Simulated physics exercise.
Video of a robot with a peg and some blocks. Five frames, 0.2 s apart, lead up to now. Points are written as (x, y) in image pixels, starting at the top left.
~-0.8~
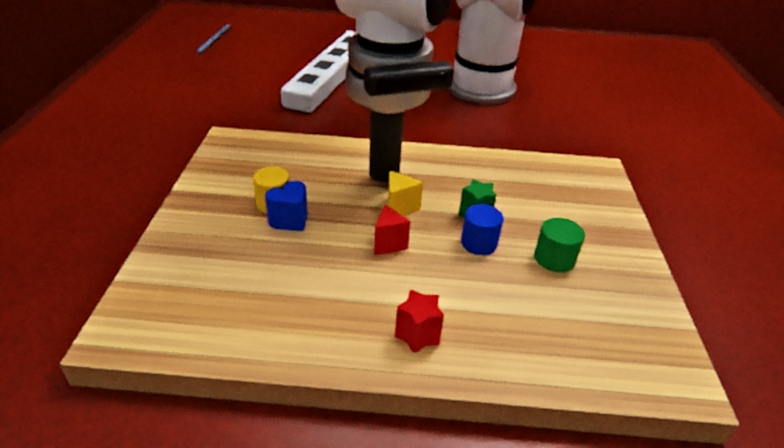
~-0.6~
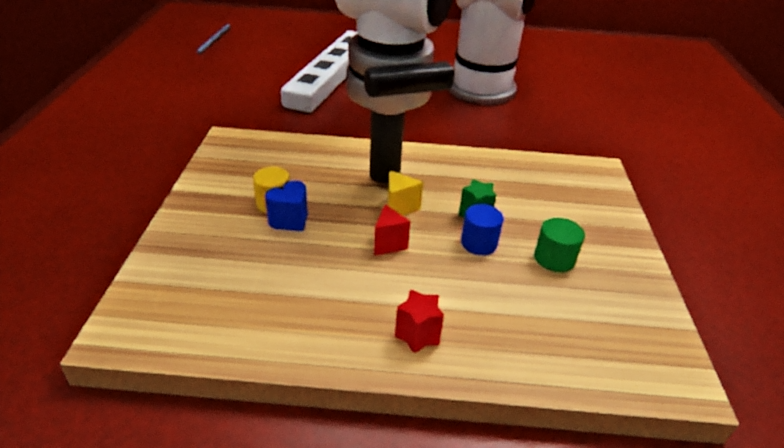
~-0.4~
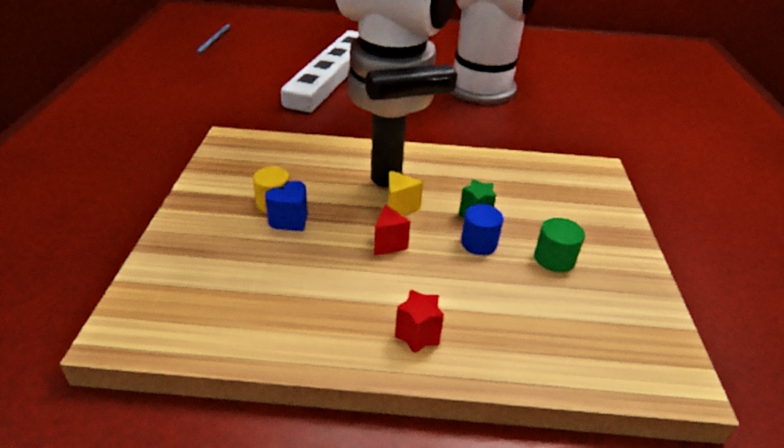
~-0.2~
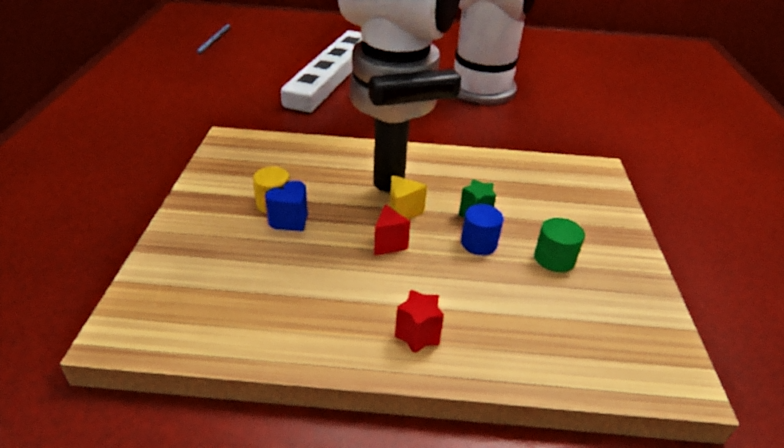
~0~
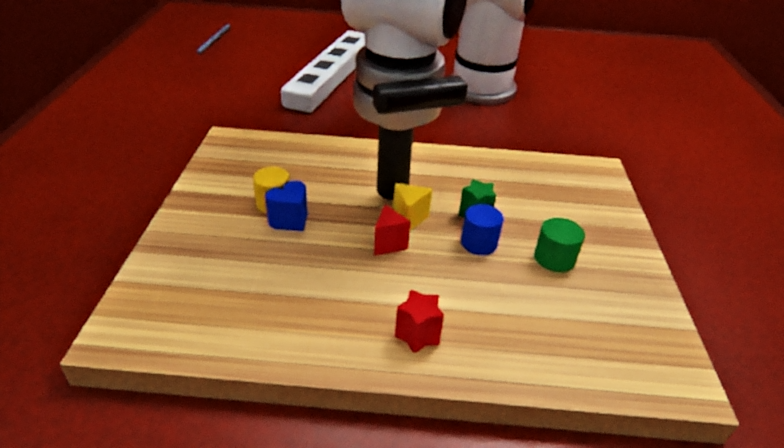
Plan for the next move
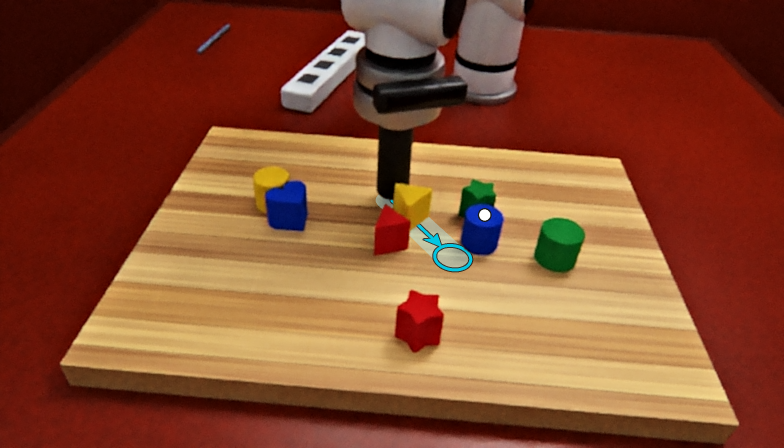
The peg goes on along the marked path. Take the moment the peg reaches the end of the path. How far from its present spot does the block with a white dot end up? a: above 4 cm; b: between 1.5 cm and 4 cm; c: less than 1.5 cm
My answer is option c.
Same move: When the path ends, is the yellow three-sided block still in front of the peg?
I believe so.
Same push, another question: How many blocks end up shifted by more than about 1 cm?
Count: 1.
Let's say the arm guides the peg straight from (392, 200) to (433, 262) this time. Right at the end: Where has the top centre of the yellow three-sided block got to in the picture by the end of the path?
Its top centre is at about (468, 244).
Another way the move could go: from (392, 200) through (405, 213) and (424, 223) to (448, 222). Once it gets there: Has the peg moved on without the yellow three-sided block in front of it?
Short answer: Yes.
Path on the board, in a line from (392, 200) to (453, 257); the dot is on the blue round block.
The first path, step by step. One third of the way, peg (412, 208); yellow three-sided block (428, 207), turned 30° anticlockwise.
Two thirds of the way, peg (433, 228); yellow three-sided block (452, 228), turned 30° anticlockwise.
At the end, peg (454, 247); yellow three-sided block (475, 249), turned 30° anticlockwise; blue round block in place.
